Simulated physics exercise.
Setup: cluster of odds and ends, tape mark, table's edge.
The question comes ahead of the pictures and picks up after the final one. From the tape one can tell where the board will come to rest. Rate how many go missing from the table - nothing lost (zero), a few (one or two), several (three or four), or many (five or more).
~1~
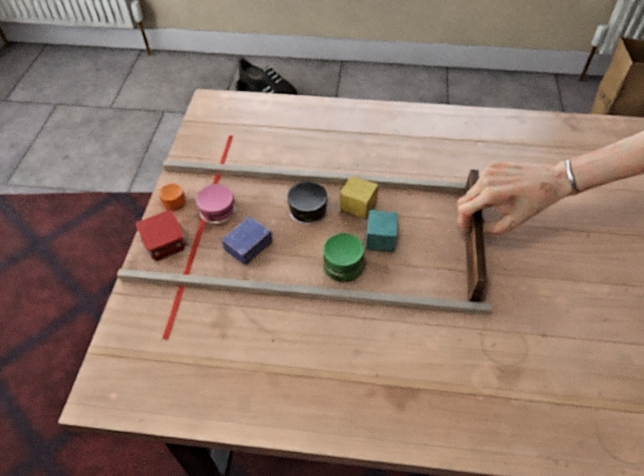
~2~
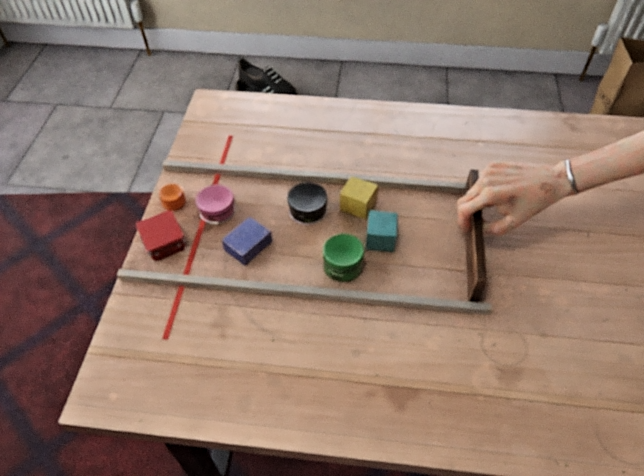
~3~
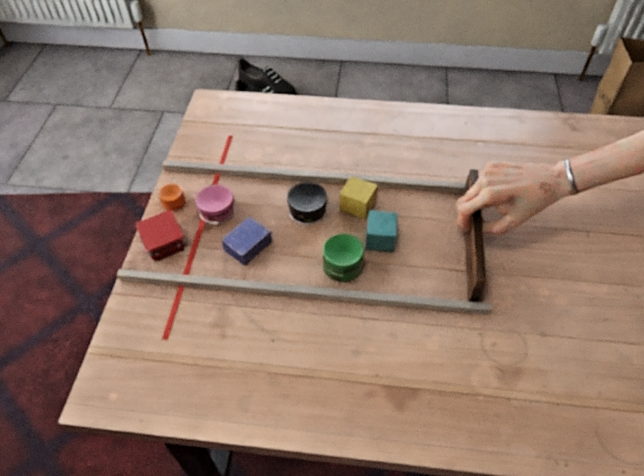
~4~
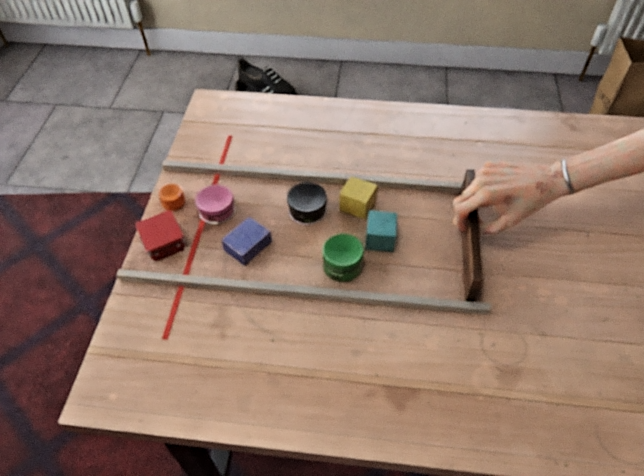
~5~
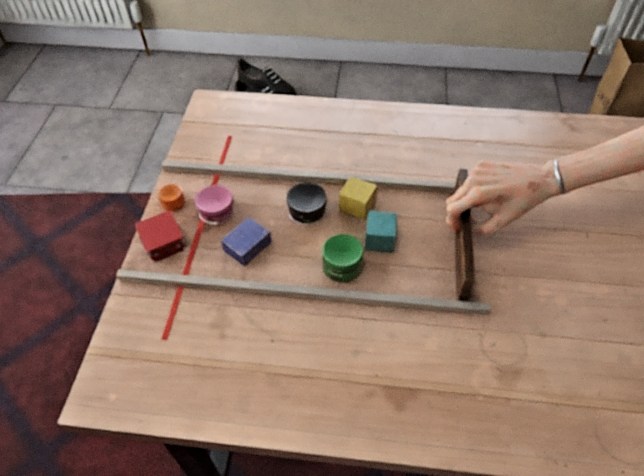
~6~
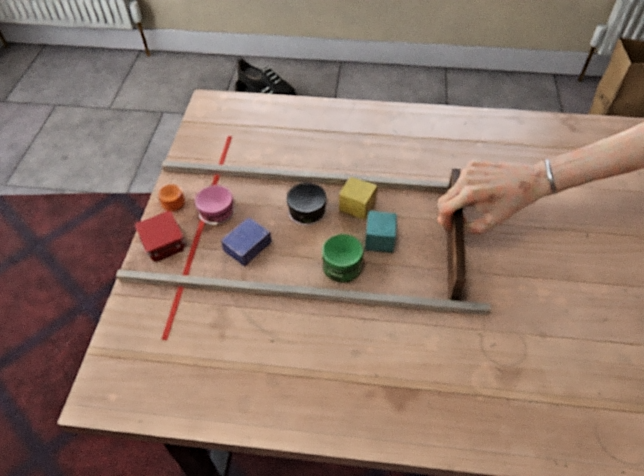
Several, three or four.
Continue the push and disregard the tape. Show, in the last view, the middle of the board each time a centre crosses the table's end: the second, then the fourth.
First about (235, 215), next about (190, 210).
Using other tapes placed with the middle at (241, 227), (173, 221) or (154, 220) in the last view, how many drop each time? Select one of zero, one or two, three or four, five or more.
1 or 2; 5 or more; at least five.
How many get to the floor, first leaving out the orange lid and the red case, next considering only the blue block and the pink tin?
1 in the first case and 1 in the second.
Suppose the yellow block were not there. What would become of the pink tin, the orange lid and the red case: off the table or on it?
Pink tin safe, orange lid gone, red case gone.
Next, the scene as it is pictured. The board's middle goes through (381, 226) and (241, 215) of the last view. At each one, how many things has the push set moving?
Moved so far: 1, then 8.
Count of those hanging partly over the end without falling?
I make it 2.
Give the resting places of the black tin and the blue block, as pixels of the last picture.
In the last picture the first middle sits at (160, 193) and the other at (147, 228).
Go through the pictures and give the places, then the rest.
Orange lid (173, 197); red case (162, 236); pink tin (216, 204); board (474, 233); tape (203, 223), in the first picture.
Red case (162, 236); black tin (308, 203), in the second picture.
Pink tin (216, 204); blue block (247, 241), in the third picture.
Orange lid (172, 197); turquoise block (381, 231), in the fourth picture.
Red case (161, 237); green tub (343, 258), in the fifth picture.
Orange lid (172, 198); red case (161, 237); pink tin (215, 205); board (455, 232); tape (202, 223), in the sixth picture.
Early on, none off yet; orange lid at rest near (172, 198); red case at rest near (161, 237); pink tin at rest near (215, 205).
A while later, none off yet; orange lid leaning well over near (135, 197); red case travelled about its own width near (136, 238); pink tin travelled about its own width near (157, 205).
Finally, the number that fall off is three or four; lost, pink tin, red case and orange lid.
